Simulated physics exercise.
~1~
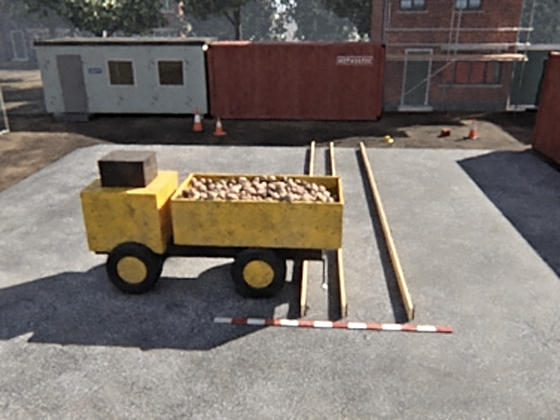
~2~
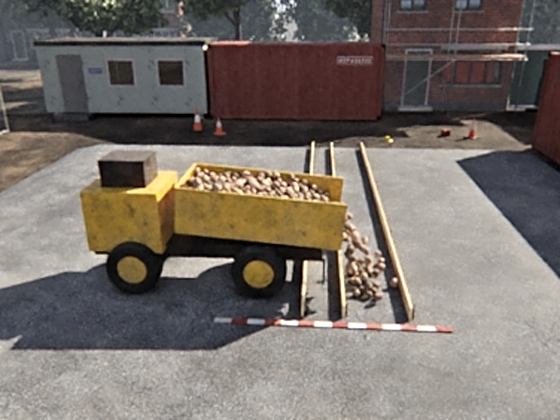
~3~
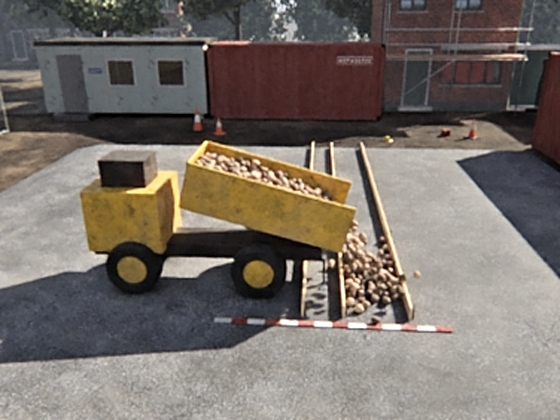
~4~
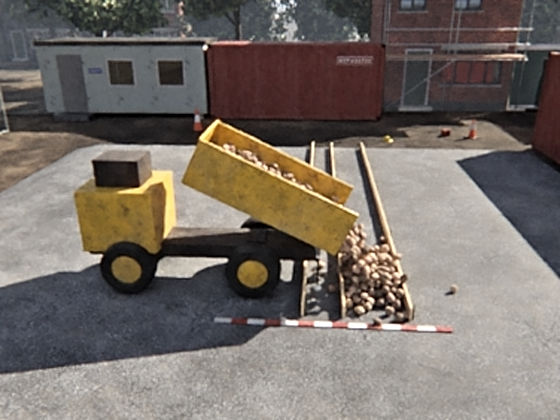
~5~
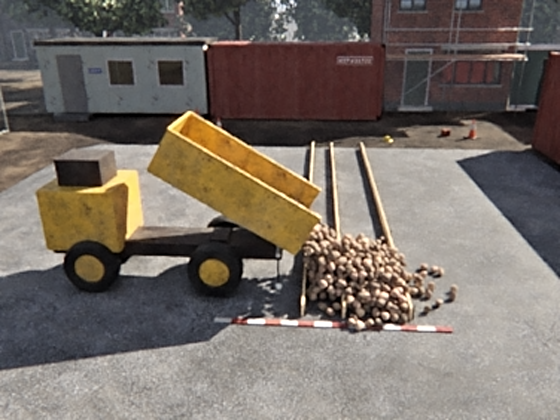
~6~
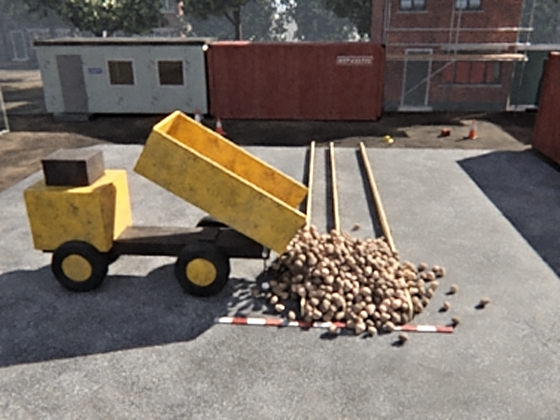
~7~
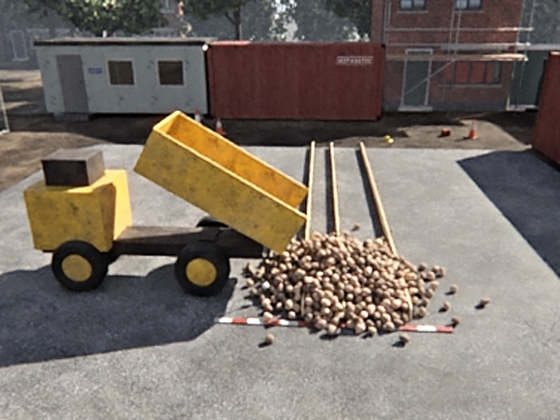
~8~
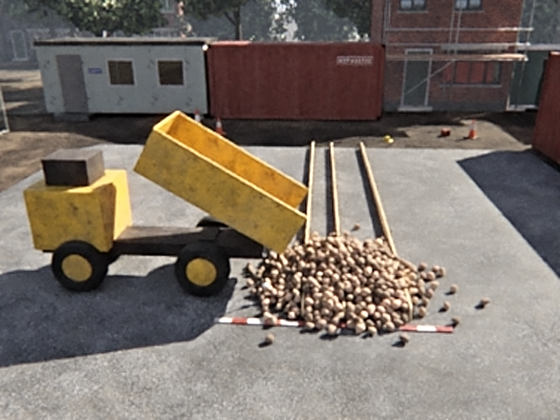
In a paved yard with containers behind, a yellow tipper truck raises its open body and pours brown stones over wooden planks on its right, then moves left while tipped, and ends still with the body raised and empty beside a wide heap partly covering the planks and striped staff.
